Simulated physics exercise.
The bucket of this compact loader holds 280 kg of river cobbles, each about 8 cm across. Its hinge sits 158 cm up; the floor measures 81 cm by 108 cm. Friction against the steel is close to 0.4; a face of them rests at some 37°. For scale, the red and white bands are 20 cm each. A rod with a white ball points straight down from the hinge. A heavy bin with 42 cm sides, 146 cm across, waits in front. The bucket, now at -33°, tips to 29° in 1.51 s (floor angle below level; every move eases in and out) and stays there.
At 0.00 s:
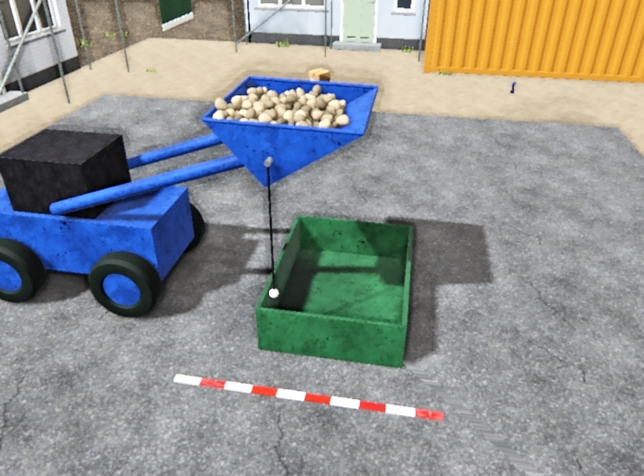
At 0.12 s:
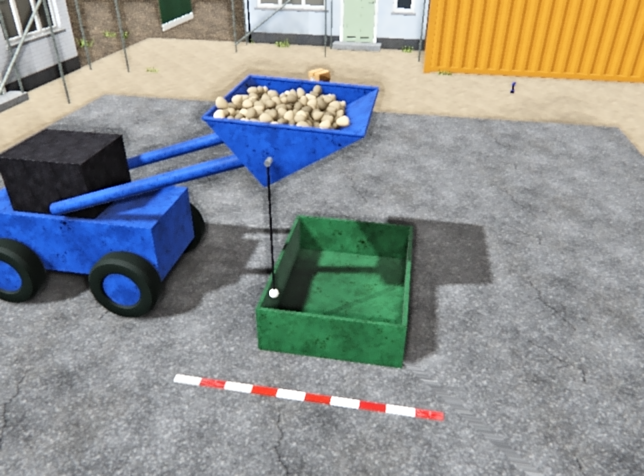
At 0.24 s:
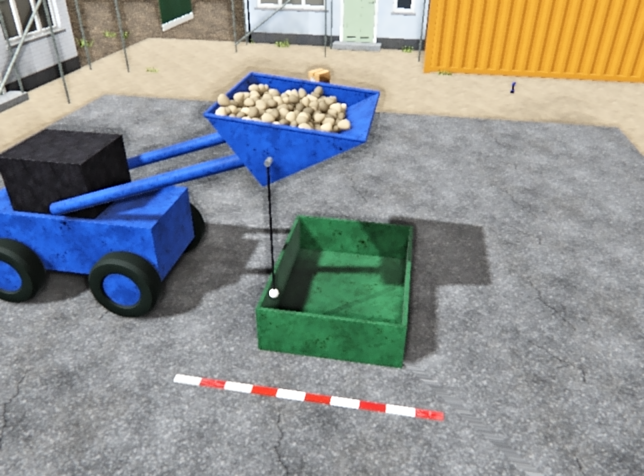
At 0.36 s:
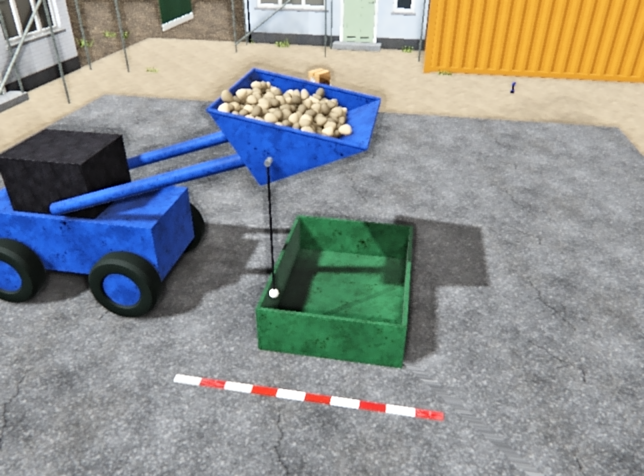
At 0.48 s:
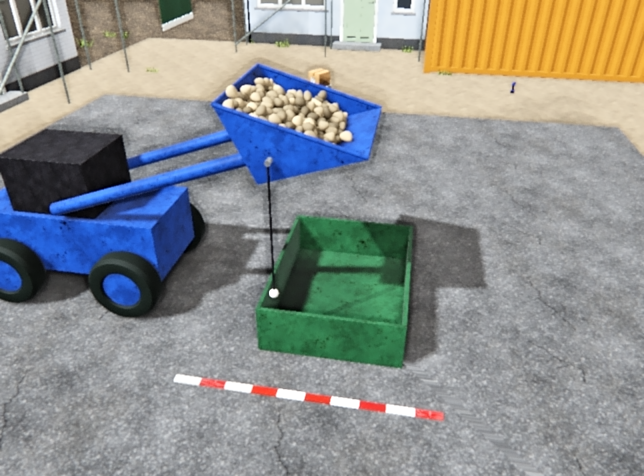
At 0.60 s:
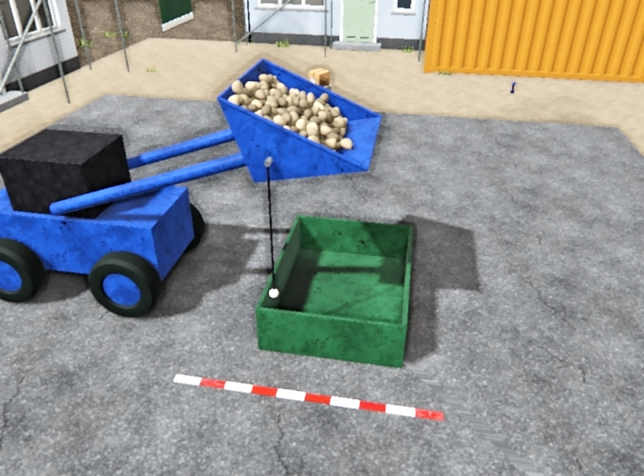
A paved yard with a sandy strip, buildings and an orange container behind it is seen from above by a still camera. A blue loader with a black block on top stands at left, holding a blue bucket of pale stones above and behind an open green box, with a red-and-white striped bar in front. The bucket slowly tilts clockwise, its left side rising, and the stones shift slightly rightward inside it.
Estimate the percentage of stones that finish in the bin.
Some 70 per cent of it.
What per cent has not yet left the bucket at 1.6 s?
It holds some 65 per cent.
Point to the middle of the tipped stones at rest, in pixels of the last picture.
Their middle is at about (388, 296).
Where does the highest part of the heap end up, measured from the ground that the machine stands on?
About 30 cm above it.
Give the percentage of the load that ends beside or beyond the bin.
Near 30 in a hundred.
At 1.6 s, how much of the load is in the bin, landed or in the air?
Some 35 per cent.
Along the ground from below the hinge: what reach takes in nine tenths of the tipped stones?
About 170 cm.
After 1.1 s the floor is at 19°; 100 % in the bucket; the foremost stones are at (351, 177).
After 1.6 s the floor is at 29°; 65 % in the bucket, 35 % in the bin; the foremost stones are at (399, 297).
After 2.0 s the floor is at 29°; 25 % in the bucket, 61 % in the bin, 13 % beside or beyond the bin; the foremost stones are at (451, 296).
After 4.5 s the floor is at 29°; 0 % in the bucket, 70 % in the bin, 30 % beside or beyond the bin; the foremost stones are at (613, 340).
